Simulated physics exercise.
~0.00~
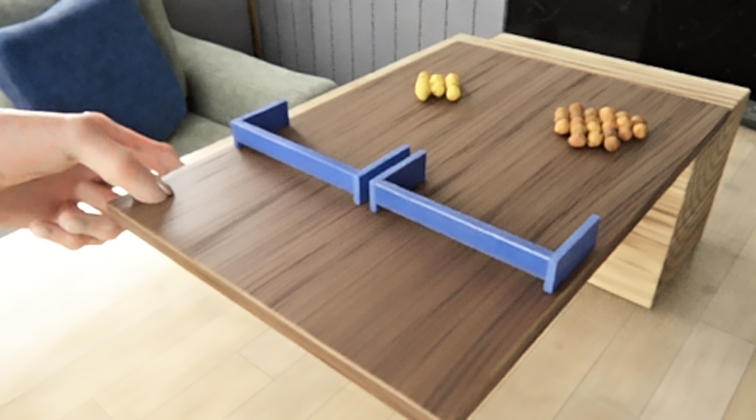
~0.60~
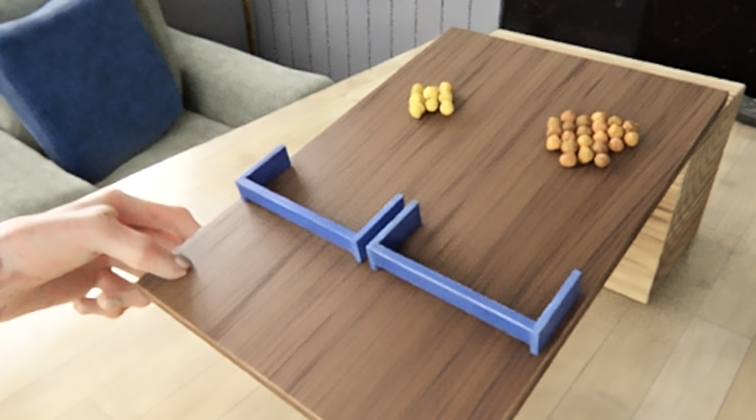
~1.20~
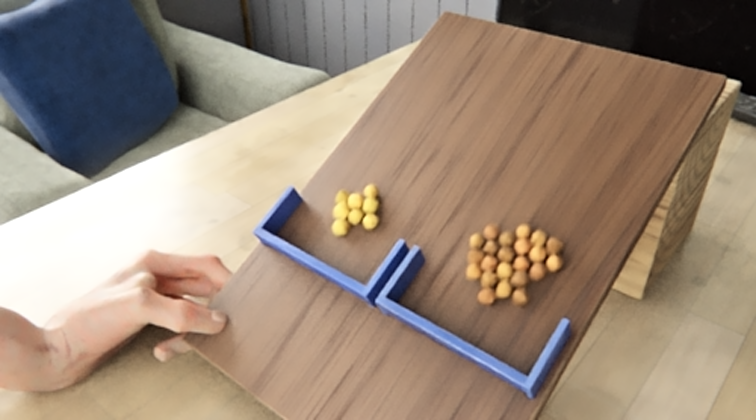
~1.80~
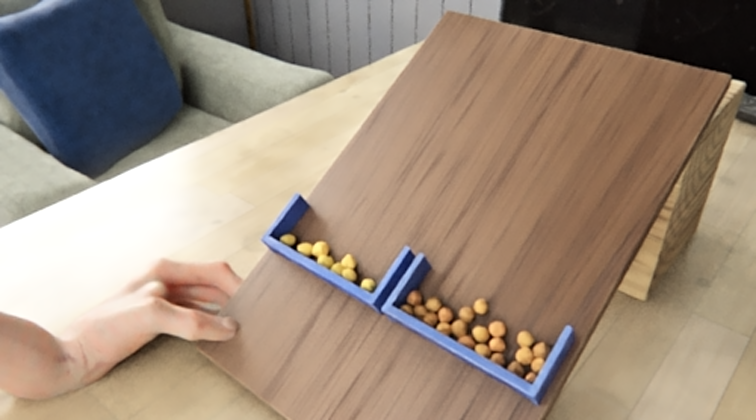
In this clip, a hand at the left lowers the near end of a dark wooden board, and clusters of small yellow and orange-brown balls move down the slope toward two blue barriers, ending up gathered against them as the board rests tilted.
